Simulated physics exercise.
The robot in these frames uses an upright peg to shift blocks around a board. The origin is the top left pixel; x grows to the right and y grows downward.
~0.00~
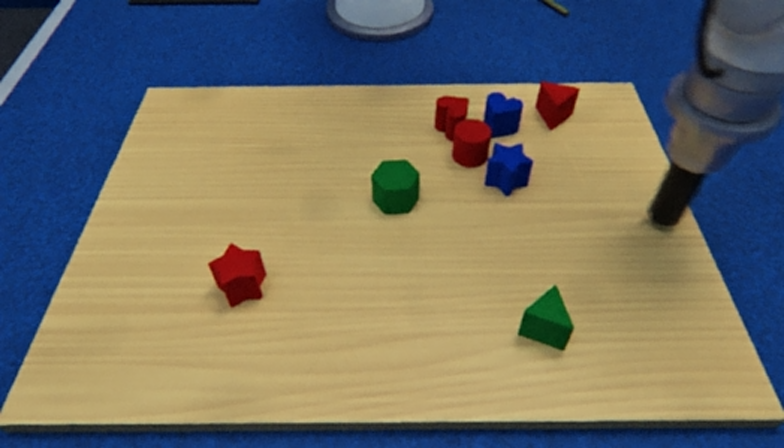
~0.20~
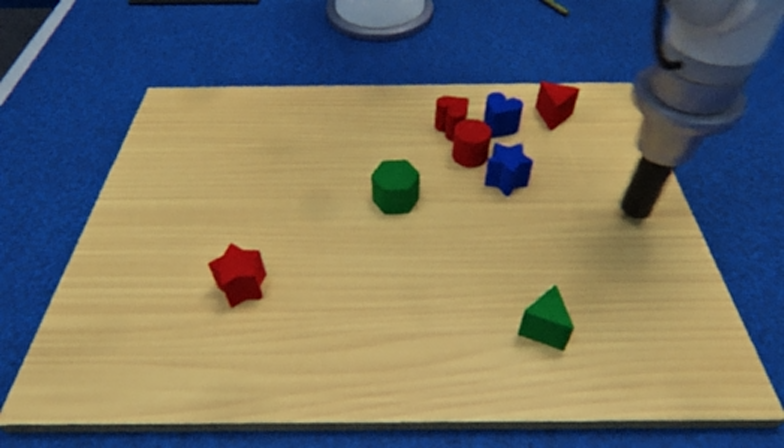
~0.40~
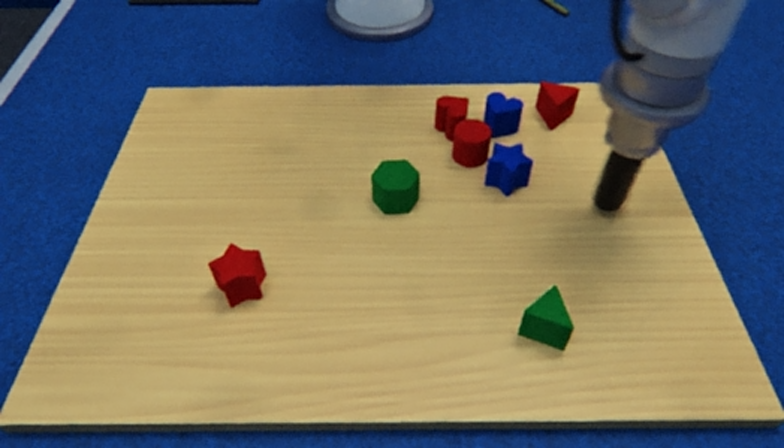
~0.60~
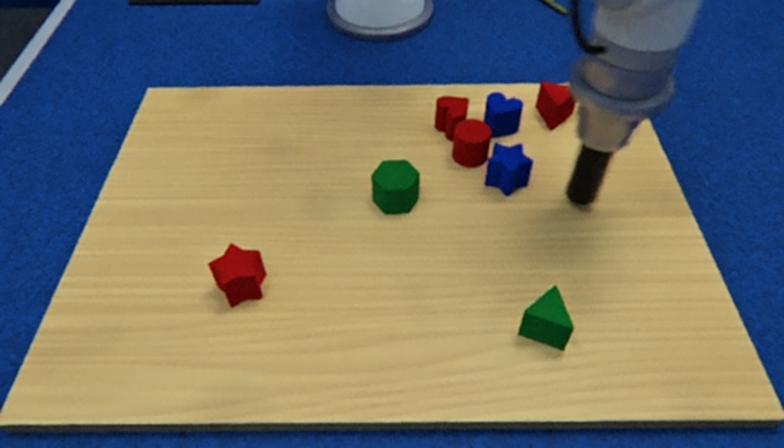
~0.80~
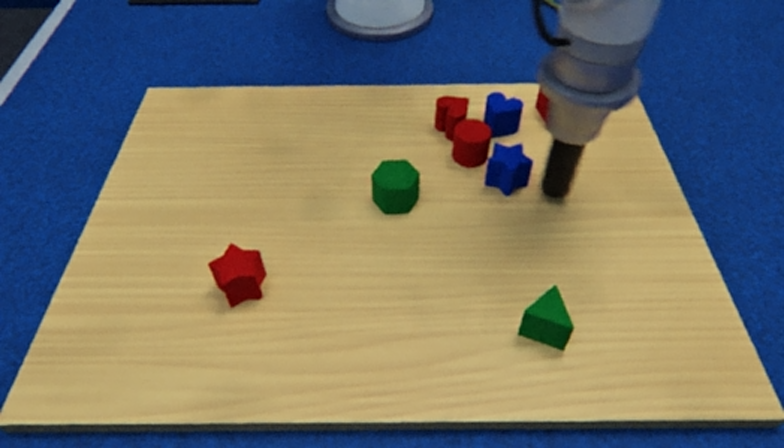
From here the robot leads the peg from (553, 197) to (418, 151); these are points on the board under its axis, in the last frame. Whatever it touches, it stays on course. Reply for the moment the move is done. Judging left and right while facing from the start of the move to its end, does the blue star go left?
Final answer: Yes.
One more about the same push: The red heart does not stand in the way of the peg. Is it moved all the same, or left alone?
The red heart moves.
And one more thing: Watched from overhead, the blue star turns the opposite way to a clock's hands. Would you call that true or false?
True
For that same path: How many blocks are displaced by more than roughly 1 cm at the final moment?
I count three at least.
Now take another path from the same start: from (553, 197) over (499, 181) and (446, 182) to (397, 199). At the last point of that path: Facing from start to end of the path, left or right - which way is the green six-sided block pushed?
My prediction: Leftwards.
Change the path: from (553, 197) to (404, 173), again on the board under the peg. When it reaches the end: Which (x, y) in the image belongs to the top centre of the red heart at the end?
The centre of its top will be at (452, 92).
The first path, step by step. One third of the way, peg (505, 171); red heart (453, 103); red circle (461, 126); blue star (475, 148), turned 30° anticlockwise.
Two thirds of the way, peg (461, 157); red heart (448, 97), turned 30° clockwise; red circle (427, 116); blue star (433, 142), turned 60° anticlockwise.
At the end, peg (418, 142); green six-sided block in place; red heart (448, 97), turned 30° clockwise; red circle (413, 105); blue star (398, 140), turned 105° anticlockwise.
